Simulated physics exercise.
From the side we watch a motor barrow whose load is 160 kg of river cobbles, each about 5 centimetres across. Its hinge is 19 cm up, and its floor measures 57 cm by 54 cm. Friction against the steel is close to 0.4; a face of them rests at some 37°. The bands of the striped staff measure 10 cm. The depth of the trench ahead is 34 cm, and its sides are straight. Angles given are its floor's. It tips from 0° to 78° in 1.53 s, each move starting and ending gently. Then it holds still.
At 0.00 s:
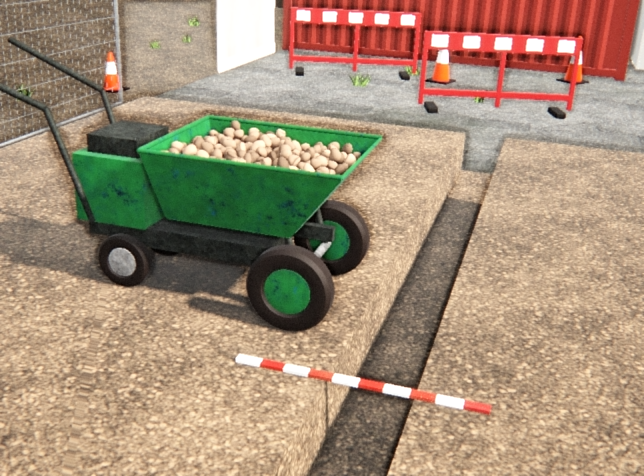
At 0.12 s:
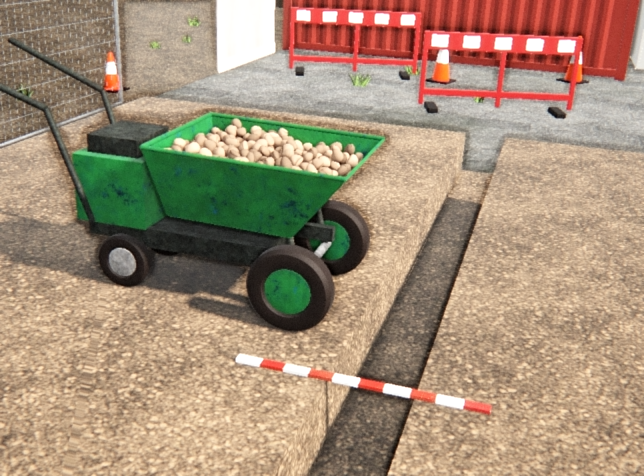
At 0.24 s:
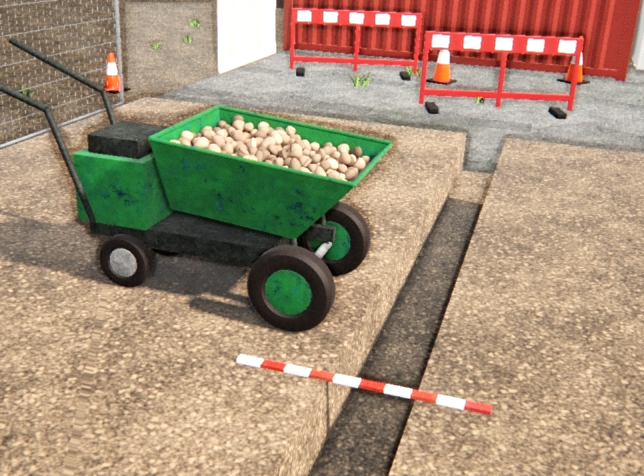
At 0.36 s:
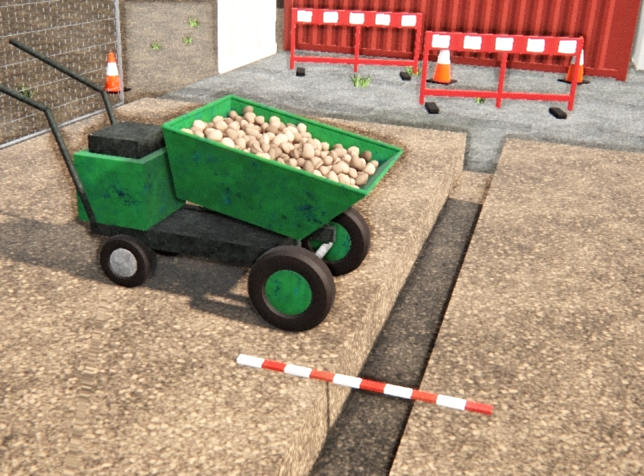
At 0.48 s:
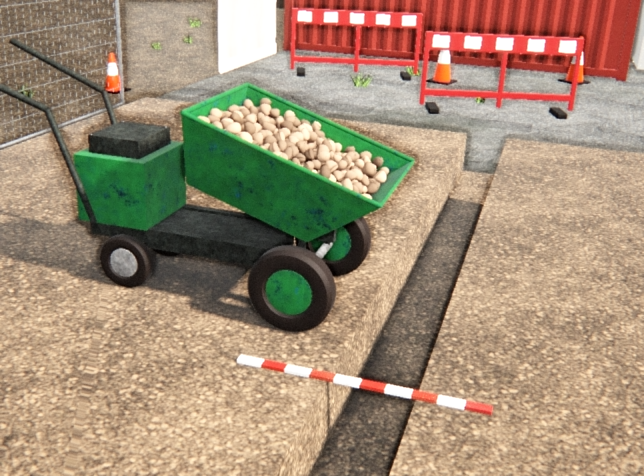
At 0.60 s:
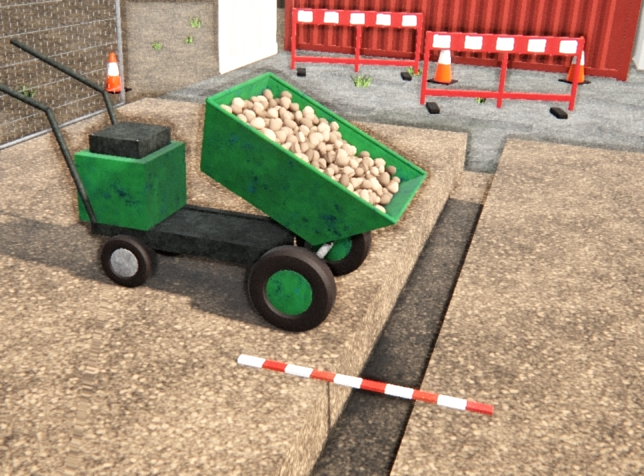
A green motor barrow beside a trench gradually tilts its skip of cobbles toward the right.
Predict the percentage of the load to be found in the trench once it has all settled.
Roughly 17 percent of the load ends up there.
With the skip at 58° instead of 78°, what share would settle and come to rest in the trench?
The trench would hold about 20% of it.
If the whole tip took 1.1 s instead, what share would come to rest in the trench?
About 15 percent, I'd say.
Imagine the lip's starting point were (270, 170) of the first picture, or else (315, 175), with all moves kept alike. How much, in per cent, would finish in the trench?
I'd expect some 100 per cent, then some 60.
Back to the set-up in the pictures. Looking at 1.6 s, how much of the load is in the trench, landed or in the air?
Roughly 5 percent of the load.
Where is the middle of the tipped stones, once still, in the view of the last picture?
(497, 328).
After 1.1 s the floor is at 66°; 99 % in the skip, 1 % past the trench; the foremost stones are at (455, 299).
After 1.6 s the floor is at 78°; 48 % in the skip, 4 % in the trench, 47 % past the trench; the foremost stones are at (613, 367).
After 2.0 s the floor is at 78°; 27 % in the skip, 9 % in the trench, 64 % past the trench; the foremost stones are past the picture's edge.
After 3.9 s the floor is at 78°; 18 % in the skip, 17 % in the trench, 65 % past the trench; the foremost stones are past the picture's edge.
